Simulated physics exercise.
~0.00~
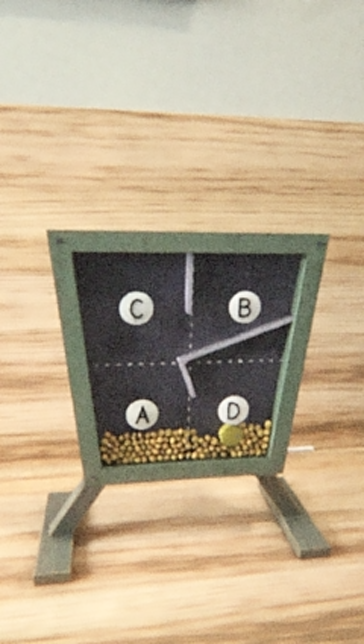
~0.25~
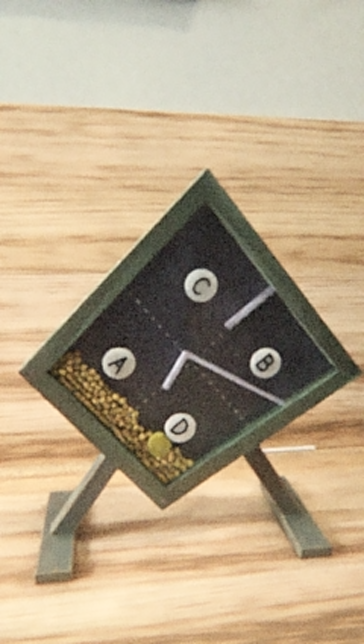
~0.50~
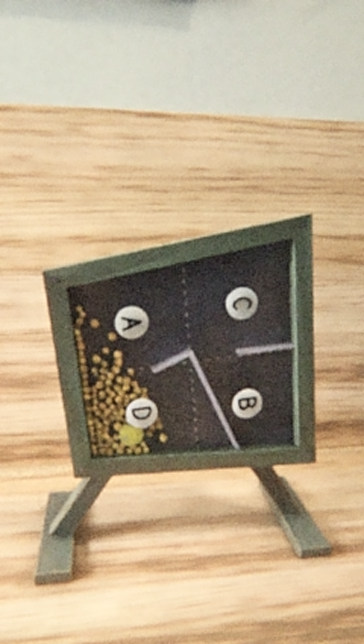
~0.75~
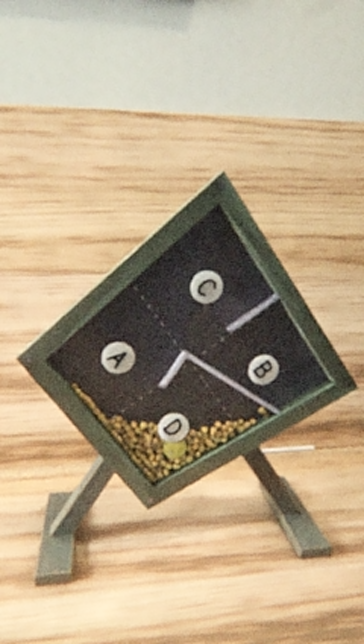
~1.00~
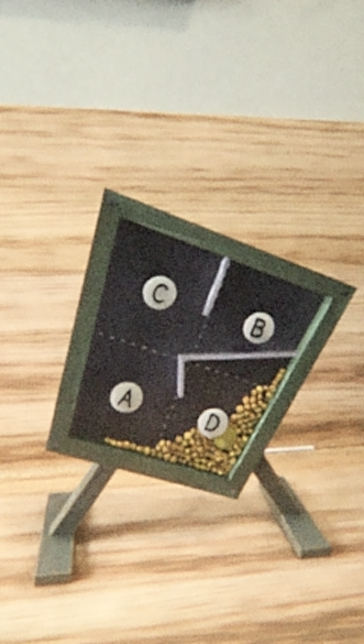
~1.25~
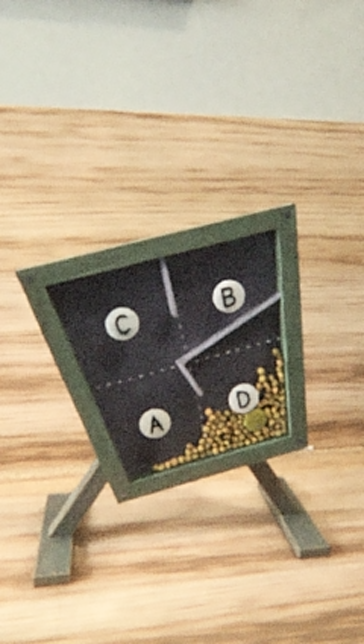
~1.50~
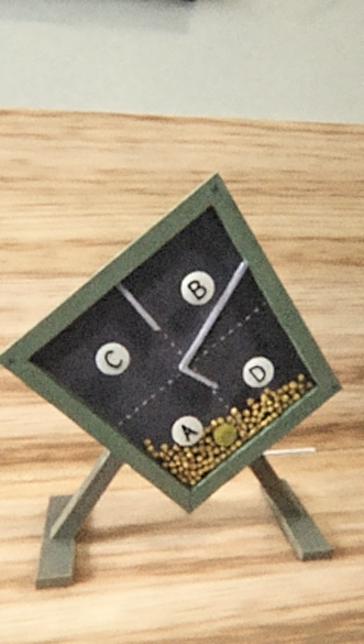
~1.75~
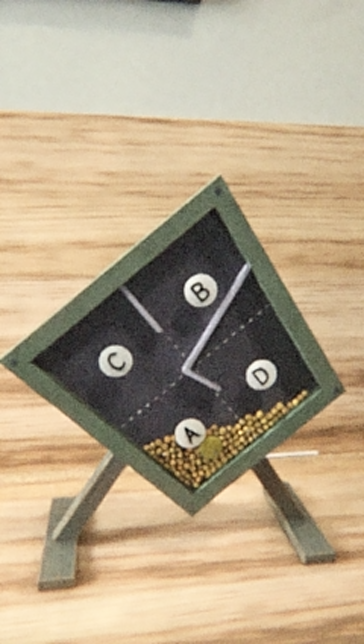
A green-framed case holding small golden beads and a yellow disc tipped clockwise onto its side, then swung back past level the other way, the beads sliding along inside, and it stopped tilted with the disc among the beads near A.
